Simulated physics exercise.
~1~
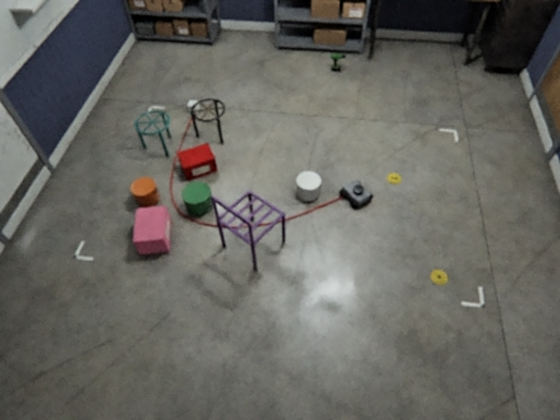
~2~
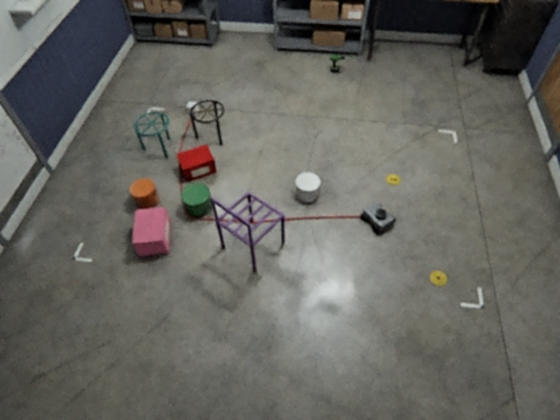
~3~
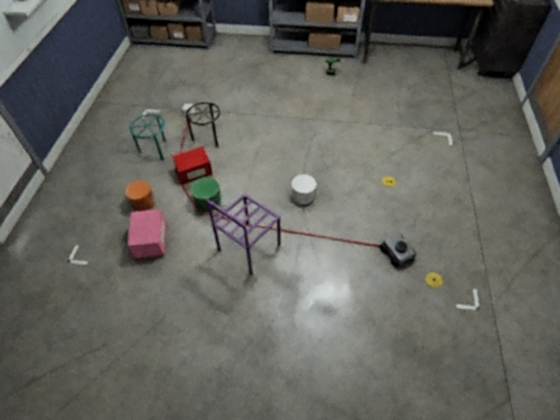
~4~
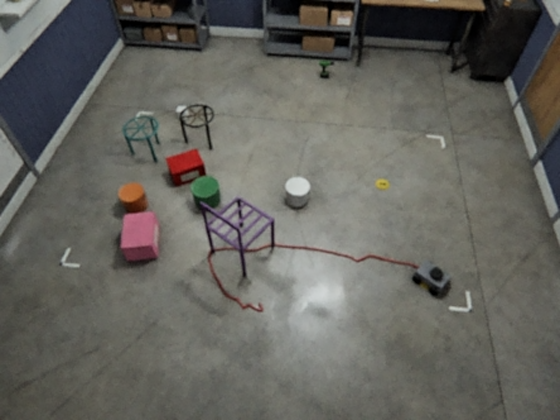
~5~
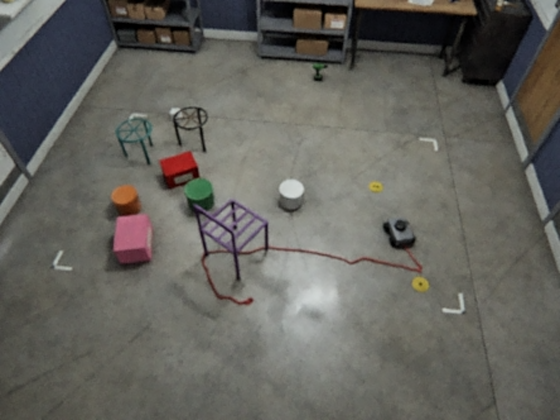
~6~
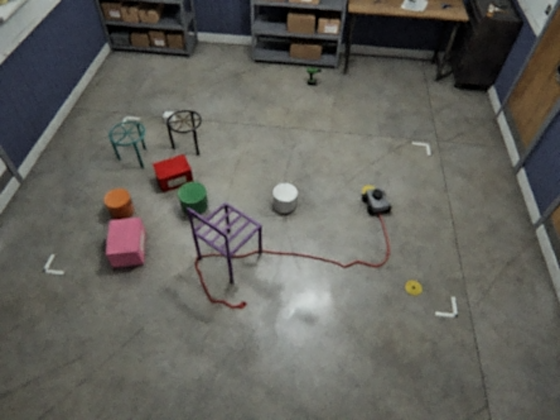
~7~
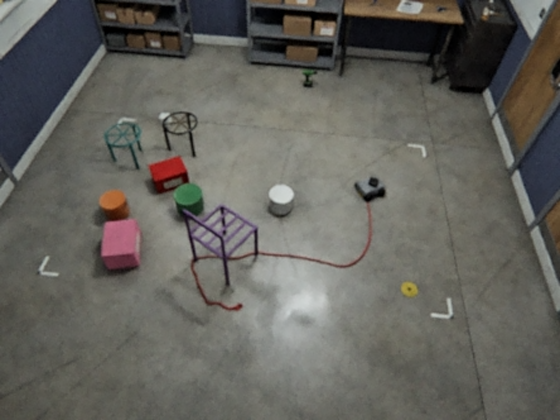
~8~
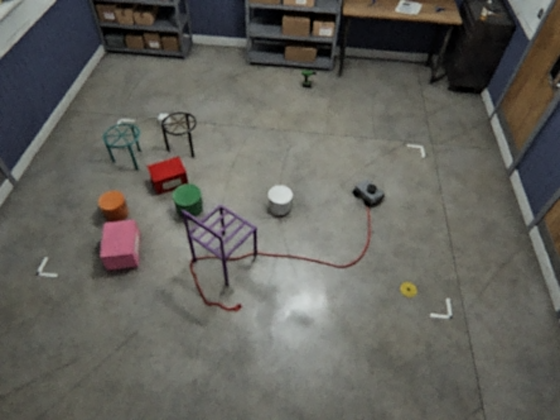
A small cart trailing a red cord drove right and down past a purple chair, nudging a green bin slightly as the cord came loose, then turned back up past the yellow marks and stopped, the cord still curling behind it.
